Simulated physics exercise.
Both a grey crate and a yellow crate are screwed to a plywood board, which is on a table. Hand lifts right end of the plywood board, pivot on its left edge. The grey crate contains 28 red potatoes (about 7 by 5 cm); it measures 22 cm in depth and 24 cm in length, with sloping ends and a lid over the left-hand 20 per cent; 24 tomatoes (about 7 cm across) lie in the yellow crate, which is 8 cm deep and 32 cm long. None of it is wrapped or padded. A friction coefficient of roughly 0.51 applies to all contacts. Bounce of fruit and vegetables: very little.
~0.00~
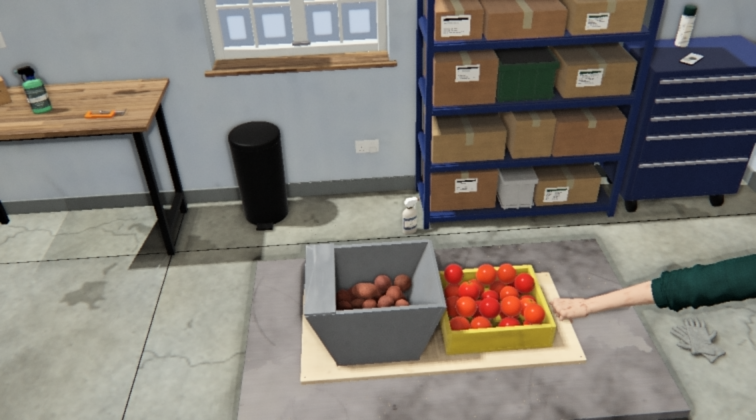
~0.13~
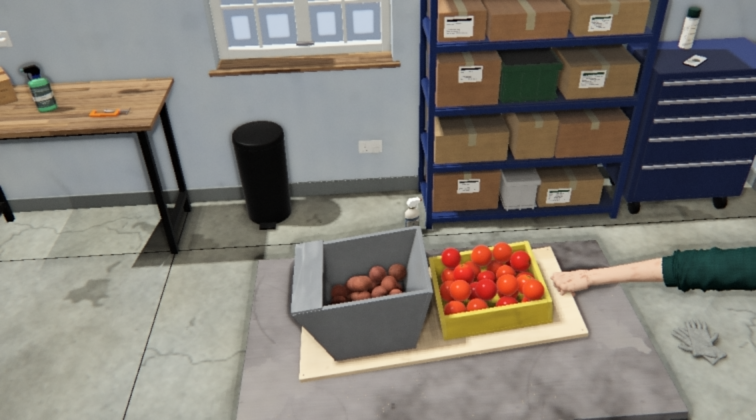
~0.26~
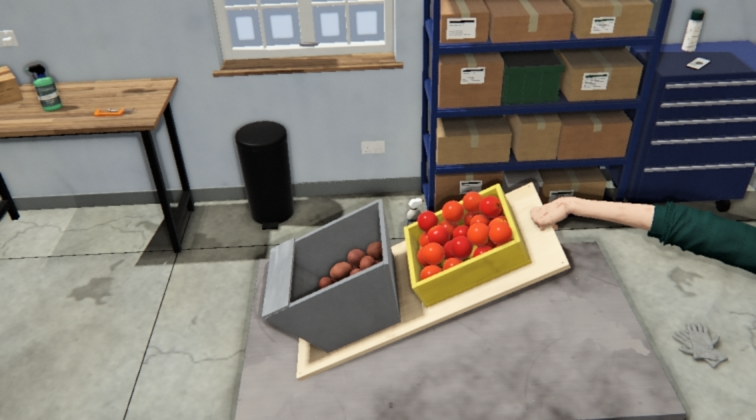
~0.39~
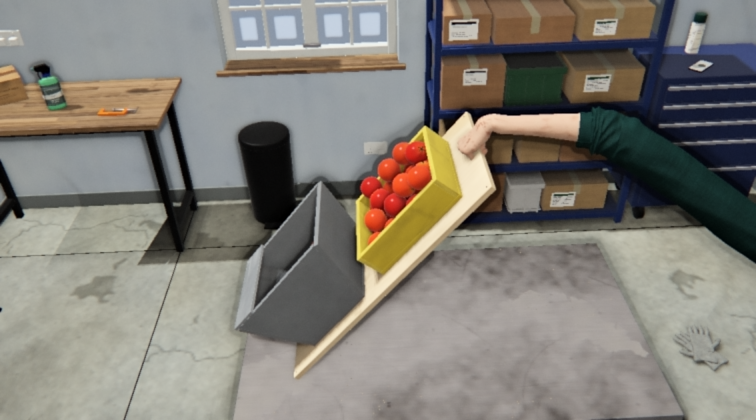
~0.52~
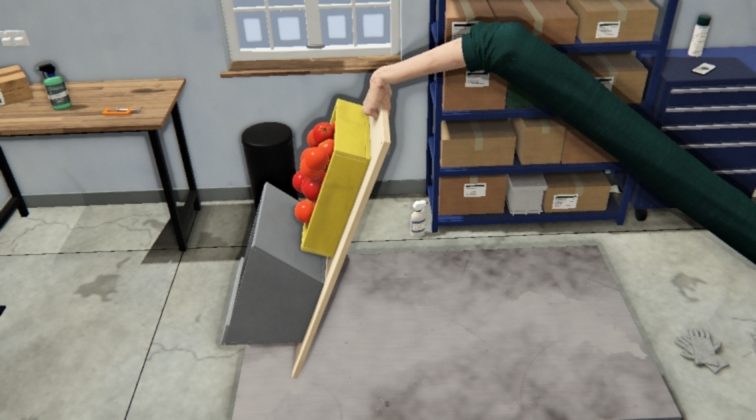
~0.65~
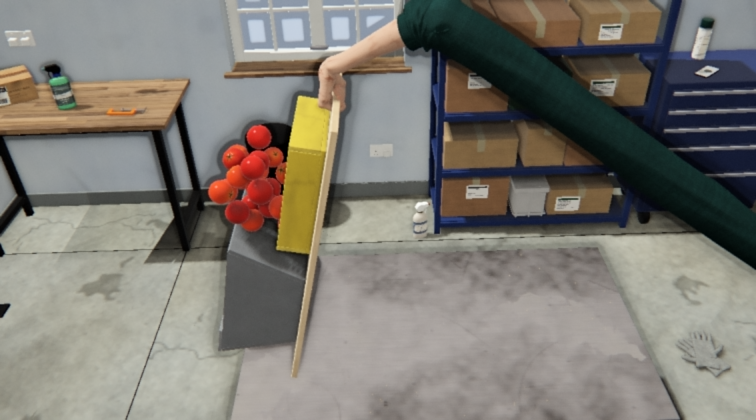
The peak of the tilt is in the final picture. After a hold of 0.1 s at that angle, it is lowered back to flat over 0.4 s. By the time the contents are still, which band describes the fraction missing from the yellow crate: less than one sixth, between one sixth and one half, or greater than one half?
It spills beyond half.
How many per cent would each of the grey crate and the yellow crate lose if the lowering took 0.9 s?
Grey crate 10, yellow crate 80 per cent.
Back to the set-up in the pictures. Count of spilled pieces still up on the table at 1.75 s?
Near 1, give or take.
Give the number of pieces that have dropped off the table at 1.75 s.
Around 18.
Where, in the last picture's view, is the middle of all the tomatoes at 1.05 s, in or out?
In the last view they're centred near (122, 384).
After 0.83 s, tilt 70°; 1 of 28 out of the grey crate and 22 of 24 out of the yellow crate.
After 1.05 s, tilt 12°; 2 of 28 out of the grey crate and 22 of 24 out of the yellow crate.
After 1.36 s, tilt 0°; 2 of 28 out of the grey crate and 22 of 24 out of the yellow crate.
Final count (at 1.75 s), 2 of 28 out of the grey crate and 22 of 24 out of the yellow crate. Asked share, 22 of 24, 92 per cent.
